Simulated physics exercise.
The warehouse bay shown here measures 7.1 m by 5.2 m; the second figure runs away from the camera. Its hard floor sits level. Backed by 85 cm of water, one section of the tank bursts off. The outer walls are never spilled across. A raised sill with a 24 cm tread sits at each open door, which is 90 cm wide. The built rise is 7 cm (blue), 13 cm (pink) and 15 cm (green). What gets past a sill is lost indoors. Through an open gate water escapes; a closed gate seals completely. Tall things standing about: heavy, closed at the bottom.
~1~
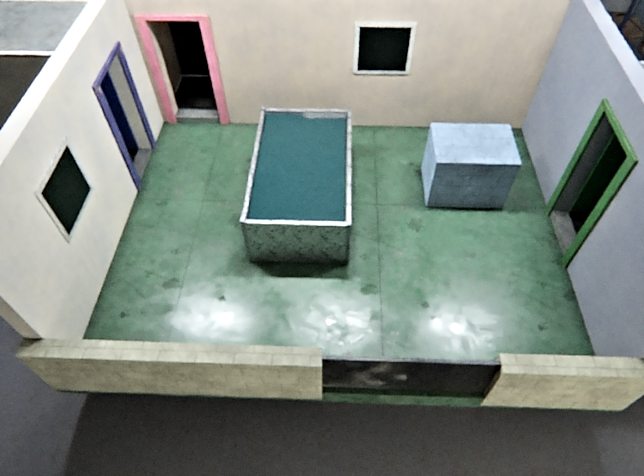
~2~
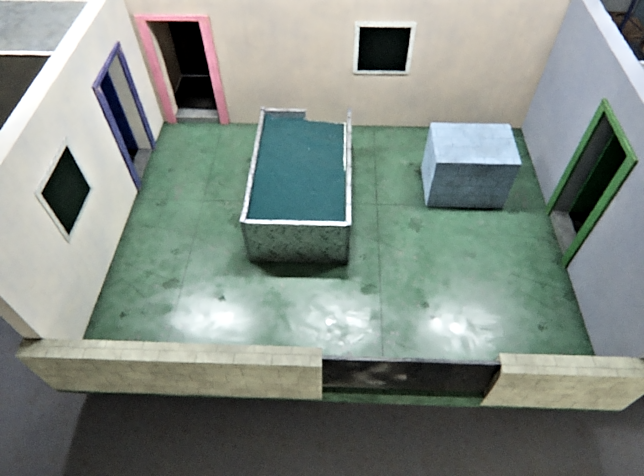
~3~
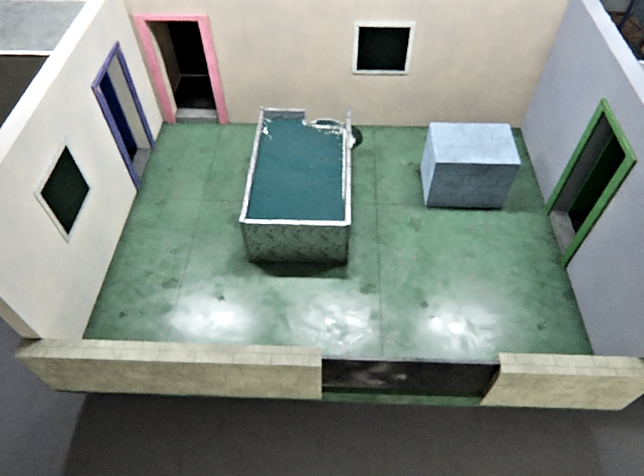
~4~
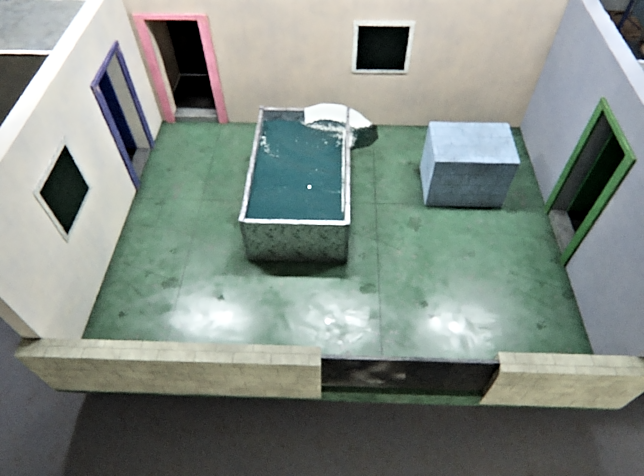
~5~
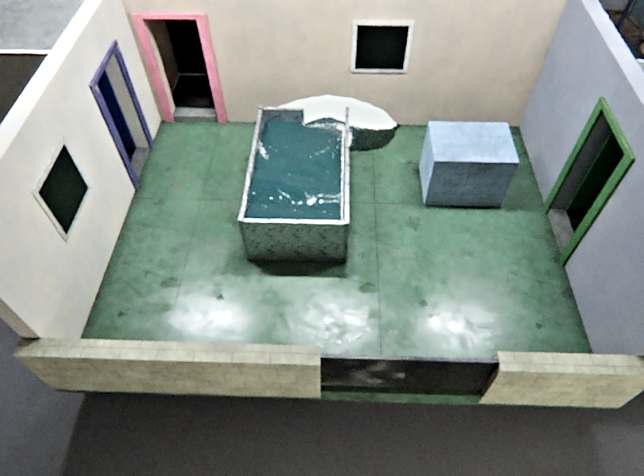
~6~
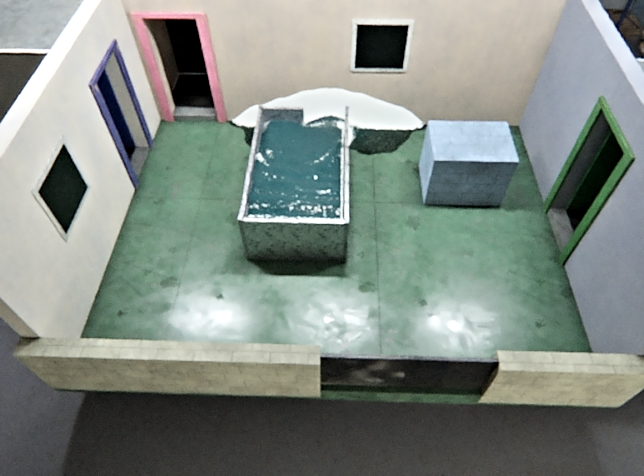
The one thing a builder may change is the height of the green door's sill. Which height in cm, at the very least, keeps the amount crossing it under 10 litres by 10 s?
Close to 6 cm is just enough.
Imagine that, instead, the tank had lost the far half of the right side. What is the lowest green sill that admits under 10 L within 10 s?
Minimum height: Approx. 11.0 cm.
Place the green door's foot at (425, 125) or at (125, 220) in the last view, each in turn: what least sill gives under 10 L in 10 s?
About 12.5 cm for the first and 5.0 cm for the second.
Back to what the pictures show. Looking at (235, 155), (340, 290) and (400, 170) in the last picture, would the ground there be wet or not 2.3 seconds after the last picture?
Okay, in order that's got wet, stayed dry and finally got wet.
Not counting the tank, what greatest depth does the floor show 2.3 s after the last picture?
Roughly 39 cm.
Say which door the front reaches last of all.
The green door comes last.
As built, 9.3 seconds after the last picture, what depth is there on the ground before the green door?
The depth there is around 6.0 cm.
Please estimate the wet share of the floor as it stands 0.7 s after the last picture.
Around 25 per cent of the free floor.
Then, 0.7 s after the last picture water covers 25 % of the floor, deepest (63 cm) near (323, 127); it has not reached the green door.
Then, 2.3 s after the last picture water covers 45 % of the floor, deepest (39 cm) near (323, 127); 6 cm at the green door, 0 litres in over its 15 cm sill.
Then, 9.3 s after the last picture water covers 95 % of the floor, deepest (16 cm) near (71, 365); 6 cm at the green door, 0 litres in over its 15 cm sill.
At the green door as built, the water peaked near 9 cm, 5.9 s after the last picture.
Run again over the same 10 s with other heights there, 22 litres in over 4.5 cm, 3 litres over 7 cm. The limit of 10 litres is kept from about 6 cm up.
